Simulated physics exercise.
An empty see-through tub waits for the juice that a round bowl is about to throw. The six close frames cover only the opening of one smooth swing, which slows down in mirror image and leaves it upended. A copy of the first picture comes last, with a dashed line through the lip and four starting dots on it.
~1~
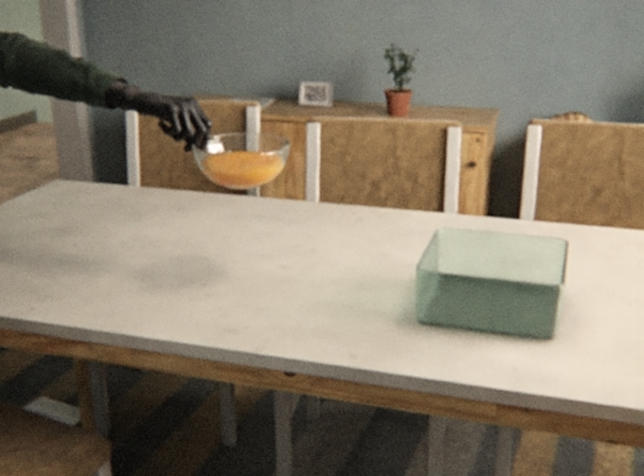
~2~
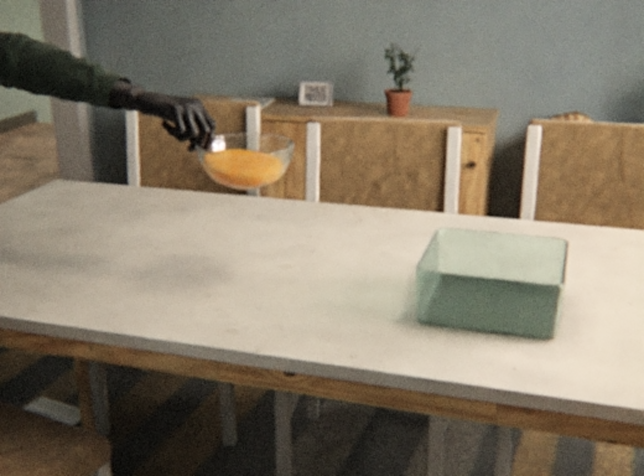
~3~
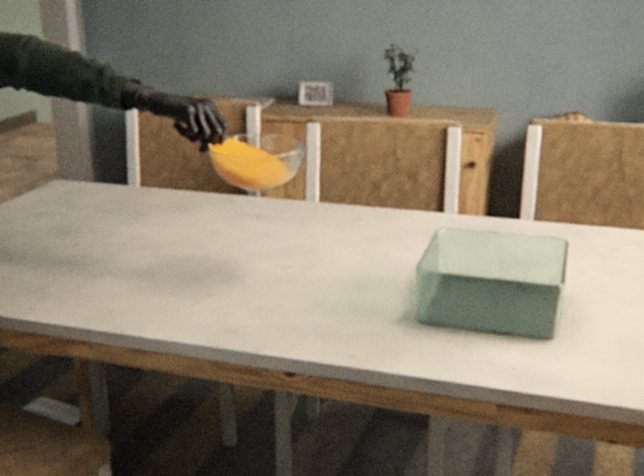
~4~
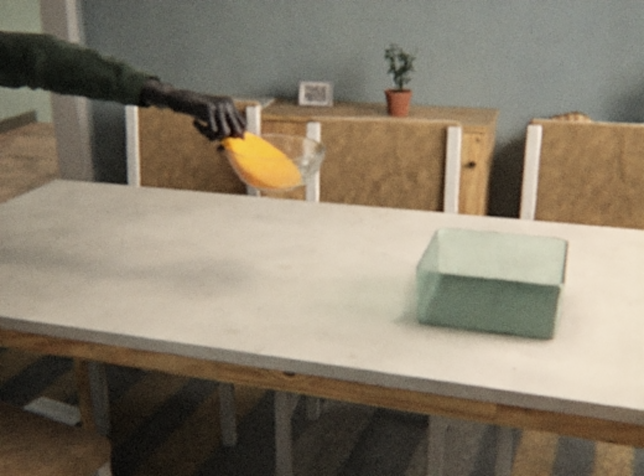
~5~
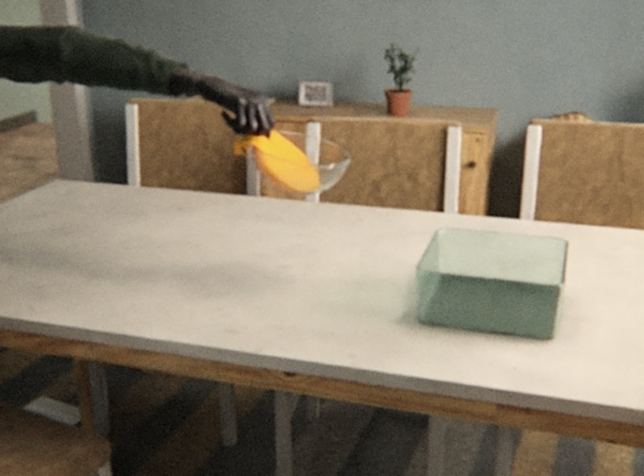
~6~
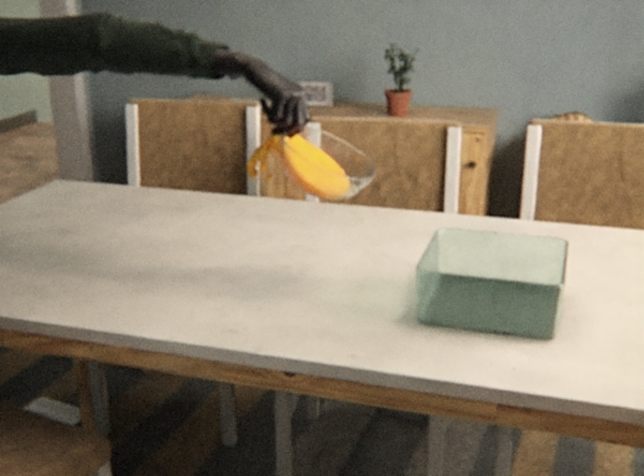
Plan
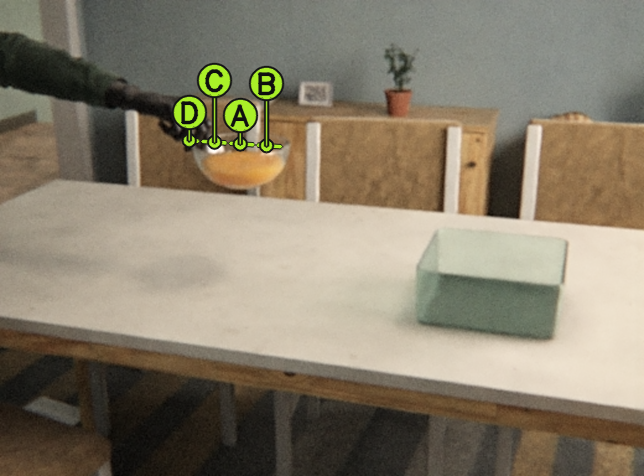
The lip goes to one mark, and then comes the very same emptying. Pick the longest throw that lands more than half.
B.
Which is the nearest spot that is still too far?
A it is.
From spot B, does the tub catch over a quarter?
Yes, clearly.
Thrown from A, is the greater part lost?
Yes, it does.
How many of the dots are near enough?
One of the four.
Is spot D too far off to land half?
Yes.
In lime, A at (240, 143); B at (266, 145); C at (214, 142); D at (189, 140).
For spot A, about 36 % lands in the tub, 50 % falls short and 14 % goes beside or beyond.
For spot B, about 69 % lands in the tub, 27 % falls short and 4 % goes beside or beyond.
For spot C, about 18 % lands in the tub, 75 % falls short and 7 % goes beside or beyond.
For spot D, about 4 % lands in the tub, 92 % falls short and 4 % goes beside or beyond.
